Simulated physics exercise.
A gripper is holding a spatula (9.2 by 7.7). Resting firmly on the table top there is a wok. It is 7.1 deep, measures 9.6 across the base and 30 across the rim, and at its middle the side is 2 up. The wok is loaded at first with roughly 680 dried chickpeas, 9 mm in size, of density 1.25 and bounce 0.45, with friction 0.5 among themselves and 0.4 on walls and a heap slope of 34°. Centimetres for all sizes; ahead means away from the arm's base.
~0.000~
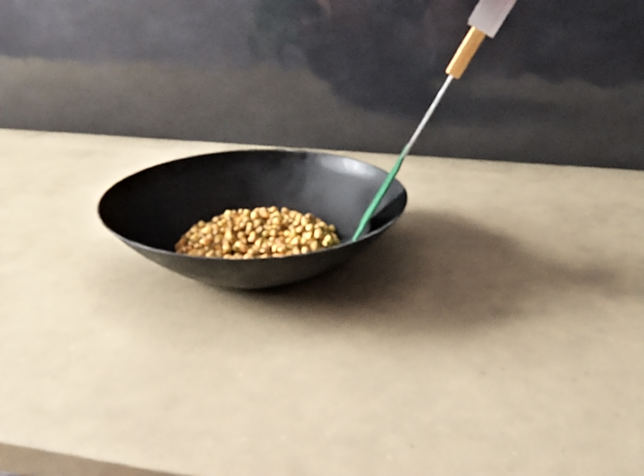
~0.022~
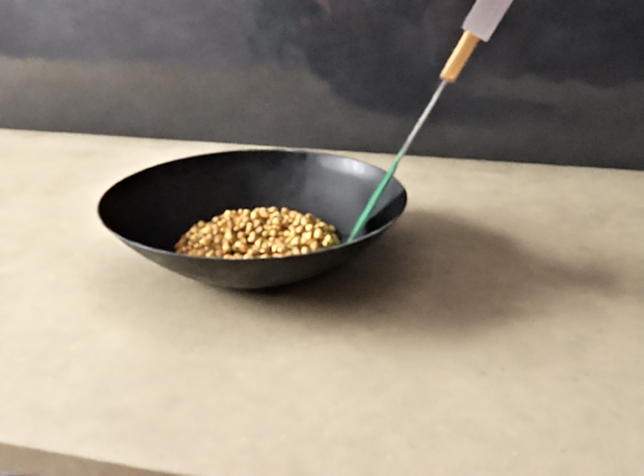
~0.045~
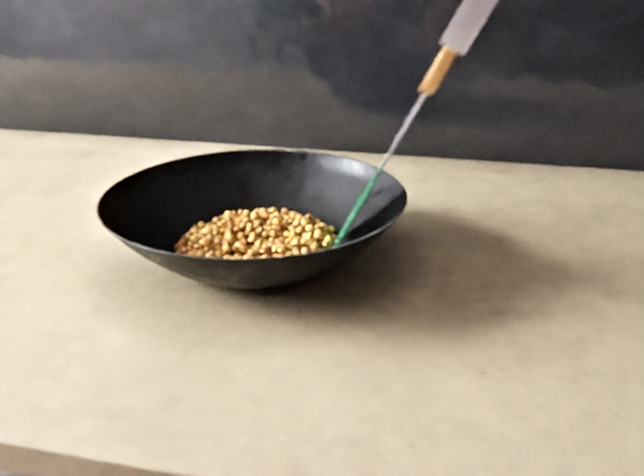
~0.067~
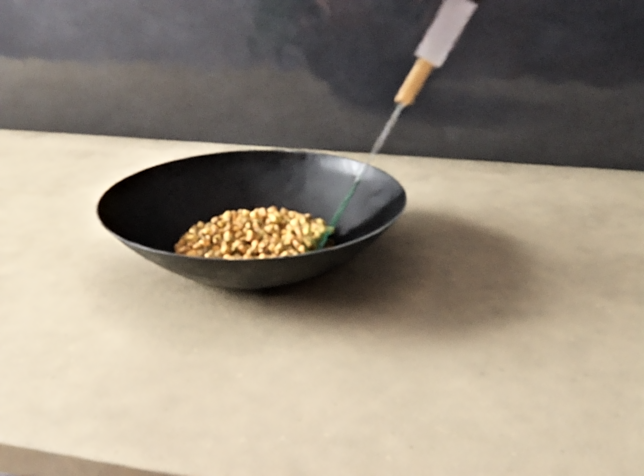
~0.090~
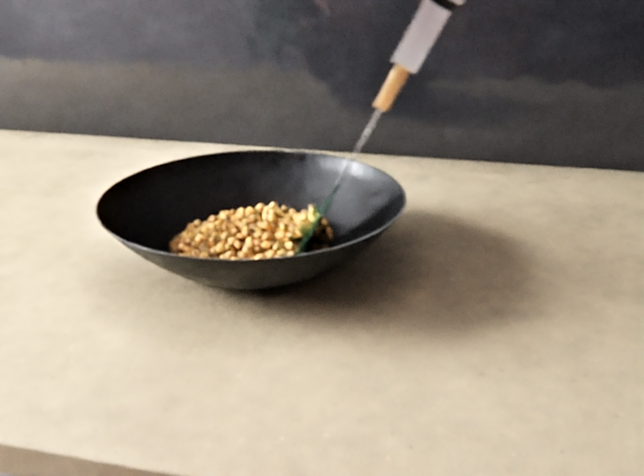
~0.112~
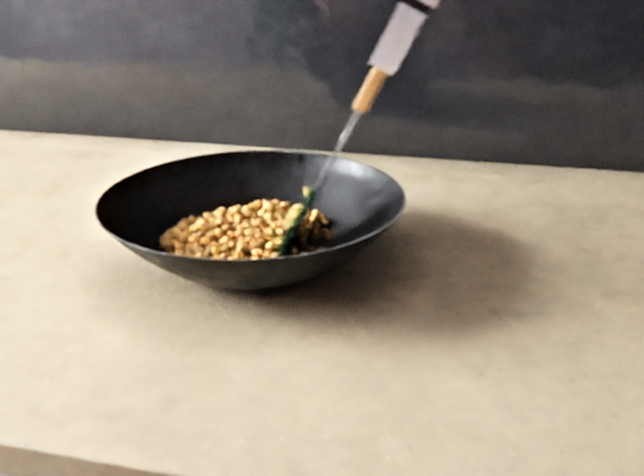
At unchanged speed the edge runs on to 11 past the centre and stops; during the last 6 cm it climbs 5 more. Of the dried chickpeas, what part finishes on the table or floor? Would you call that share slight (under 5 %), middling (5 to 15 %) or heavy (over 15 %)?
It is heavy.
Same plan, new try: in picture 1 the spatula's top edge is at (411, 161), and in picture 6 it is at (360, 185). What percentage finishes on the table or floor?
Around 10 per cent finishes on the table or floor.
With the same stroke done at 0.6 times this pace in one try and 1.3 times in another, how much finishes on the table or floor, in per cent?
The two tries give about 5 and 35 in a hundred.
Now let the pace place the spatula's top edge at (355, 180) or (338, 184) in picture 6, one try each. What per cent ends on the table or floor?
Respectively, around 10 and 15 per cent.
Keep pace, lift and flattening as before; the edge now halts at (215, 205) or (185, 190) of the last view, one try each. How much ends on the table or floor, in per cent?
I'd say some 0 per cent, then some 10 per cent.
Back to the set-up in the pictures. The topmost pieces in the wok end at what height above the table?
It reaches around 5.5 cm.
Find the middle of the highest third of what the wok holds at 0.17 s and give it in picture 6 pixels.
Centre estimated at around (209, 224).
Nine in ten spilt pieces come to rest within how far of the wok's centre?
Some 60 cm from the centre.
By 0.17 s, sloping 63°, highest piece 10 above the table; 683 in the wok.
By 0.22 s, sloping 63°, highest piece 10 above the table; 683 in the wok.
By 0.45 s, sloping 63°, highest piece 14 above the table; 517 in the wok, 67 on the table or floor, 99 on the blade or in flight.
By 1.50 s, sloping 63°, highest piece 5 above the table; 517 in the wok, 166 on the table or floor.
Final count, 517 in the wok, 166 on the table or floor. That is 24 % on the table or floor.
